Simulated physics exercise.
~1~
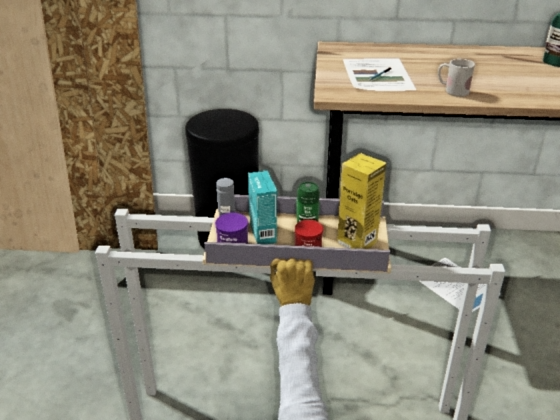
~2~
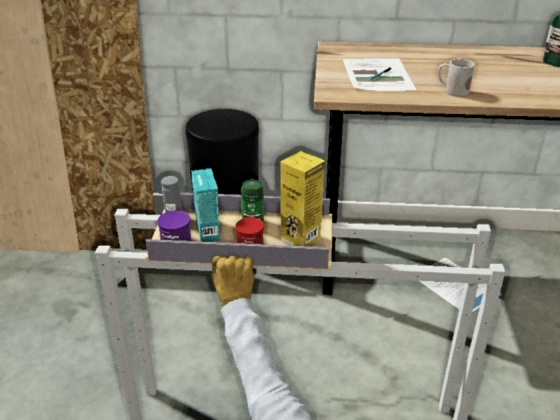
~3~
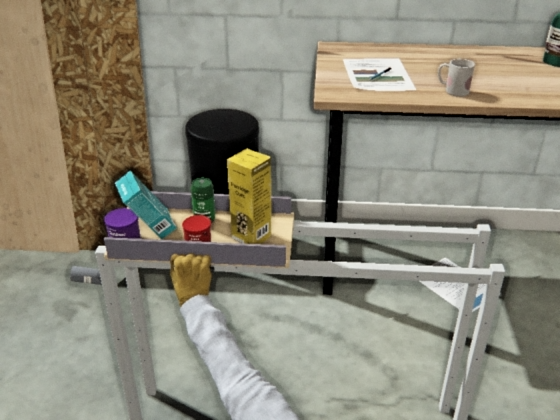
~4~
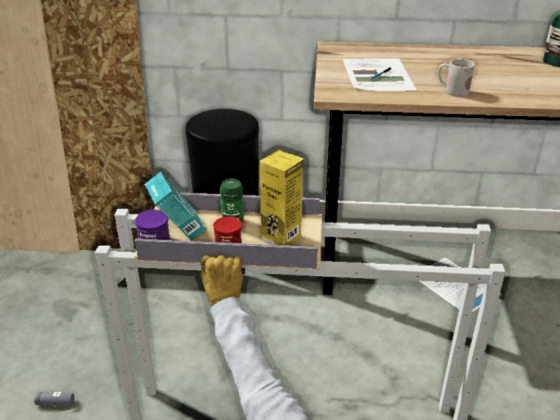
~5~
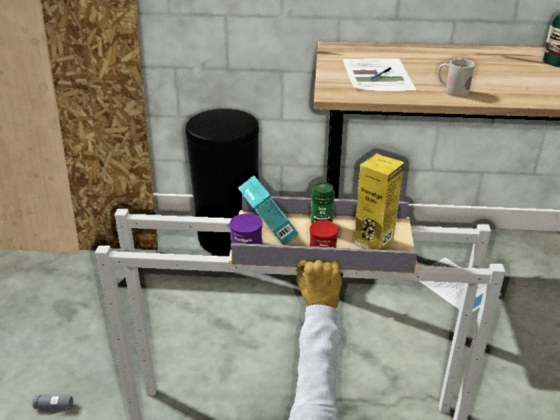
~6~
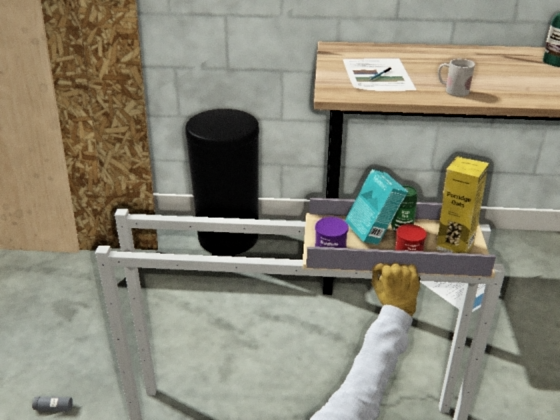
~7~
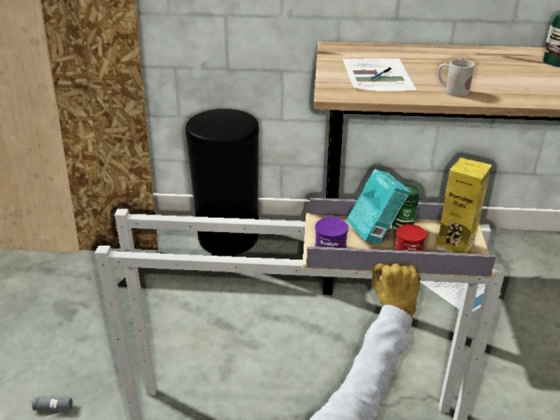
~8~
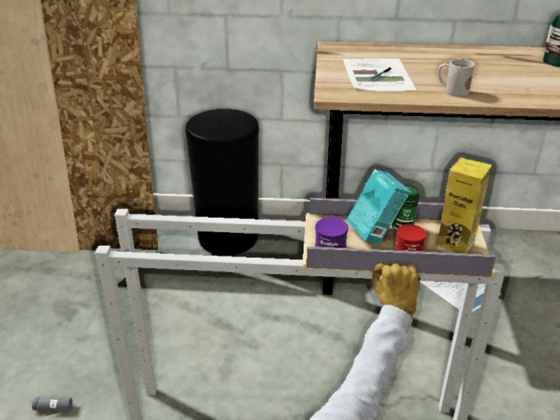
A shallow tray rides on pale rails in a grey block-walled workshop, seen from the front and slightly above, with a wooden bench, a mug and a black bin behind. It holds a grey shaker, a turquoise packet, a purple tin, a red tin, a green can and a yellow carton. A yellow-gloved hand moves with the tray to the left, where the shaker topples off and the packet tips over sideways. The tray then travels right to the far end. It rests there, packet leaning, carton upright, shaker lying on the floor at left.
